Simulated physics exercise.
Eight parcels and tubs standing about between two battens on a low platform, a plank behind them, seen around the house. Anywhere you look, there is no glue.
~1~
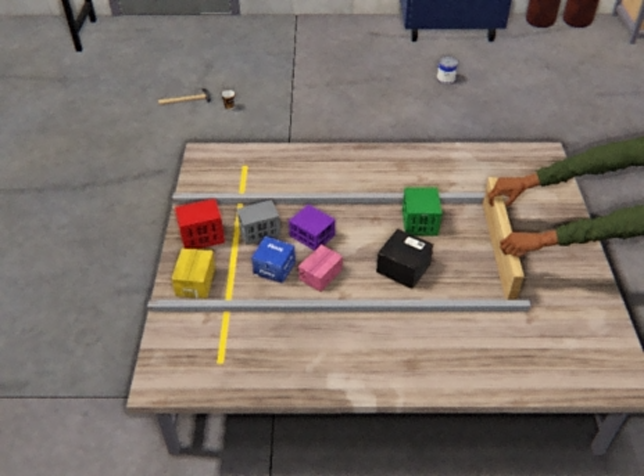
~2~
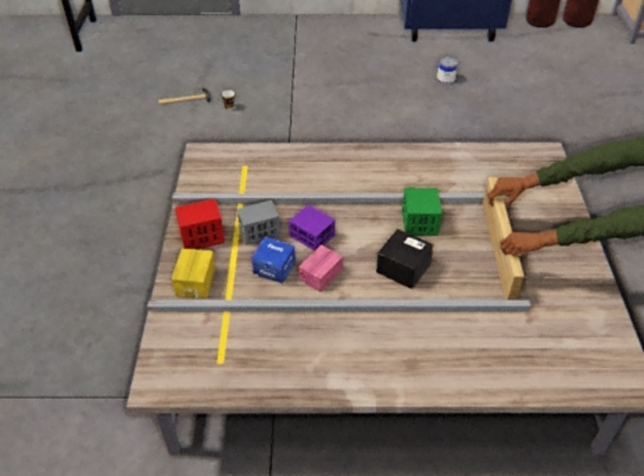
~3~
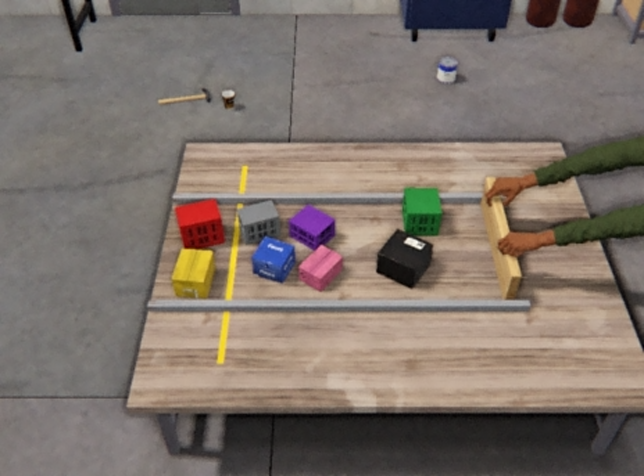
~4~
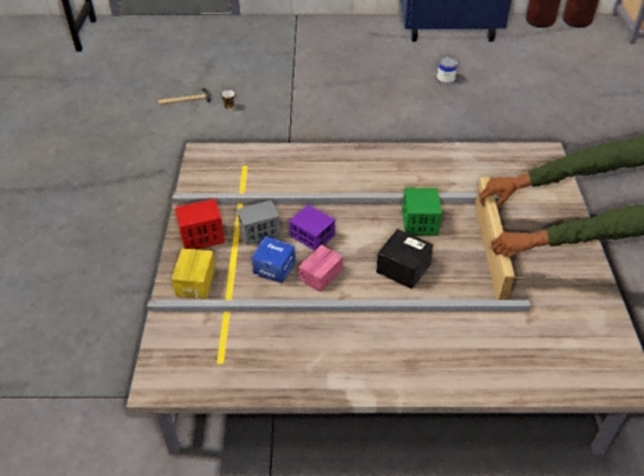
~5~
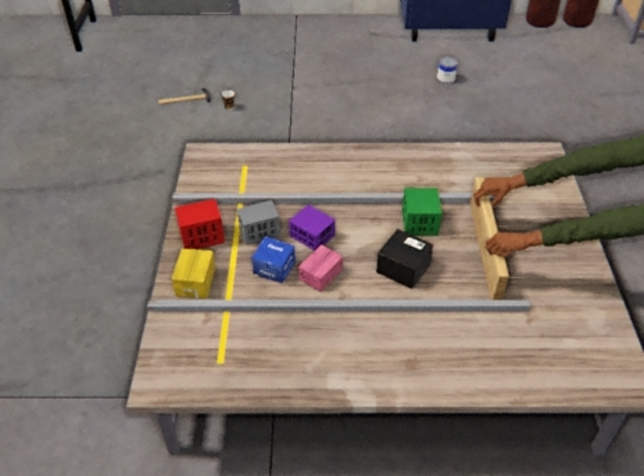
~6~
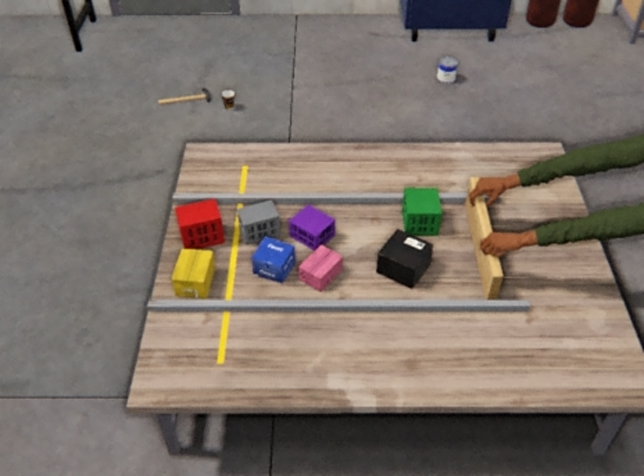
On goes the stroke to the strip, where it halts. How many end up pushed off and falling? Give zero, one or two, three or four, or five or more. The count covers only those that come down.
The tally of those that come down is above two and below five.
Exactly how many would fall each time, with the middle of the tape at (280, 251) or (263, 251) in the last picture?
First try 0, second try 1.
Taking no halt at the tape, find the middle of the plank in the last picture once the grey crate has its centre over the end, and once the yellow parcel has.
Middle approx. at (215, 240), then approx. at (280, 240).
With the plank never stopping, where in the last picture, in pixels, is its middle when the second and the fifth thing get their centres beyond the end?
Pixels in order: Roughly (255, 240), roughly (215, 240).
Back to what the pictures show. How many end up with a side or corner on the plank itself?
It is in contact with 2.
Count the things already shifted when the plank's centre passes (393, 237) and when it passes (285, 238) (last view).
The count reaches 2 first and 8 second.
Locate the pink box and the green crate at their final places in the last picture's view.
The first near (175, 274), the second near (221, 212).
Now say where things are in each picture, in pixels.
Red crate (200, 225); yellow parcel (194, 273); grey crate (259, 222); plank (501, 237); tape (234, 251), in the first picture.
Yellow parcel (194, 274); pink box (321, 268), in the second picture.
Grey crate (259, 223); purple crate (312, 228), in the third picture.
Red crate (200, 225); plank (493, 237), in the fourth picture.
Yellow parcel (194, 274); green crate (421, 212), in the fifth picture.
Red crate (200, 225); yellow parcel (194, 274); grey crate (259, 223); plank (482, 237); tape (234, 251), in the sixth picture.
Early on, none off yet; red crate at rest near (200, 225); yellow parcel at rest near (194, 274); grey crate at rest near (259, 223).
Finally, the number that fall off is three or four; lost, blue box, yellow parcel and red crate.
